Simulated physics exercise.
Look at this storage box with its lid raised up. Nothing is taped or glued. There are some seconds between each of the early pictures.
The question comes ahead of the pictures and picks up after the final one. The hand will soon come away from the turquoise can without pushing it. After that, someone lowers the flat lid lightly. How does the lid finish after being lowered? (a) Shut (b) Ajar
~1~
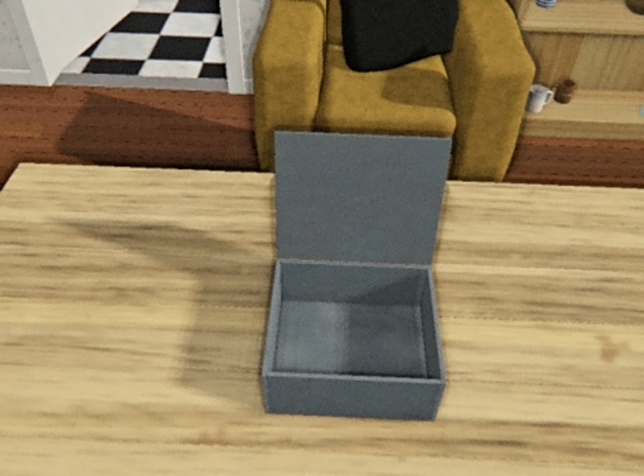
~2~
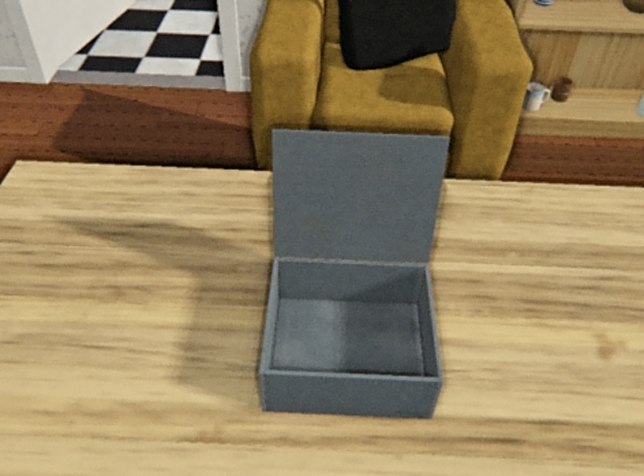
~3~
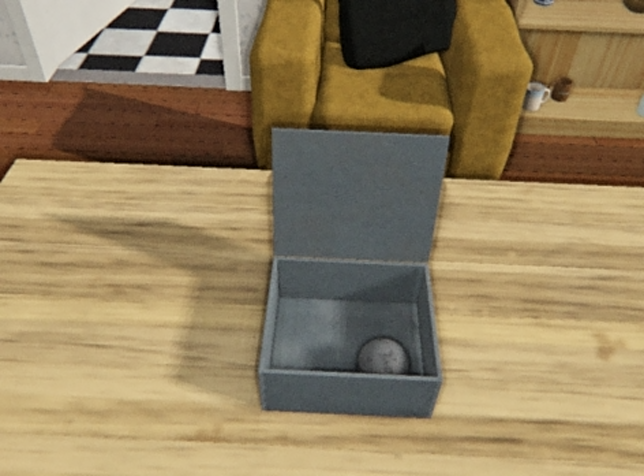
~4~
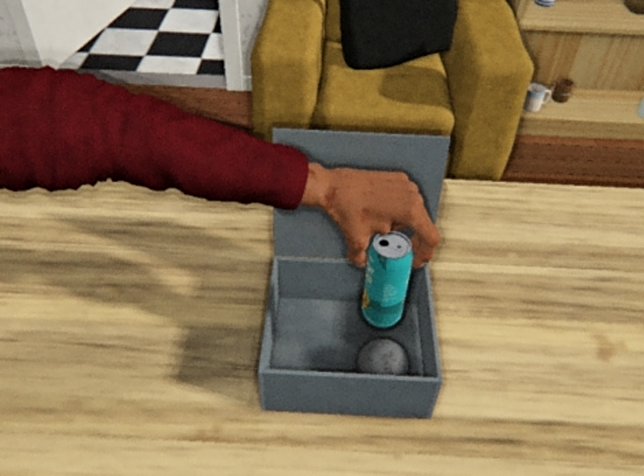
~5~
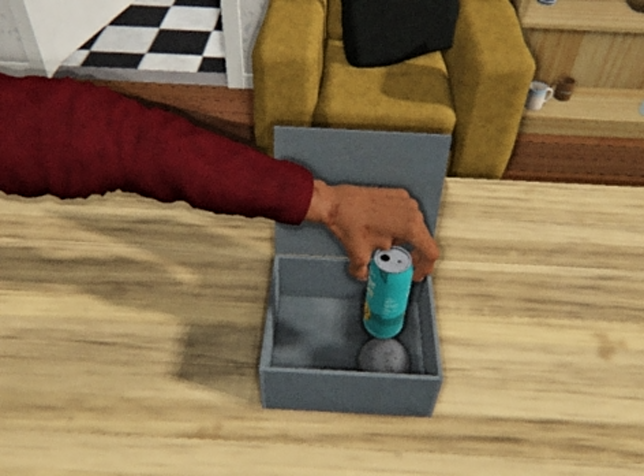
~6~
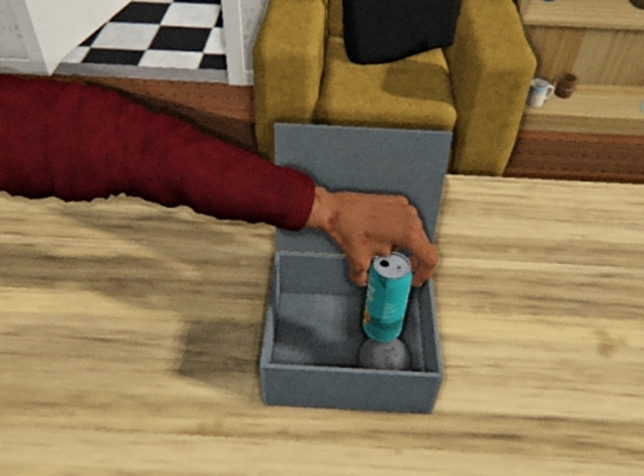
The answer is a.
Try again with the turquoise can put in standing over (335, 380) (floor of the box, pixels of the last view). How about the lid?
Once it's packed that way, the lid stays propped up.
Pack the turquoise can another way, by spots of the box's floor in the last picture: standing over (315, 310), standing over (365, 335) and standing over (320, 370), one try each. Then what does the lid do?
With the first placement it drops into place; with the second it can't come down; with the third it can't come down.
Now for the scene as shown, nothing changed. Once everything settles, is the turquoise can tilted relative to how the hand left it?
Observation: The turquoise can tilts over.
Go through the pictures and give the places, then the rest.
In the first frame, the last thing is not in view yet.
In the second frame, the last thing is not in view yet.
In the third frame, the last thing is not in view yet.
In the fourth frame, coming down; turquoise can (387, 282).
In the fifth frame, coming down; turquoise can (387, 295).
In the sixth frame, put in, still held; turquoise can (387, 300).
Then, 0.90 s after the last picture, lid starting down; turquoise can on its side near (339, 332); grey ball rolled a little.
Then, 1.80 s after the last picture, lid 46° above the rim; turquoise can on its side near (336, 341); grey ball rolled a little.
At rest, lid shut; tipped over in the box, turquoise can; grey ball in place. Seen from the same camera at the end, turquoise can near (335, 345).
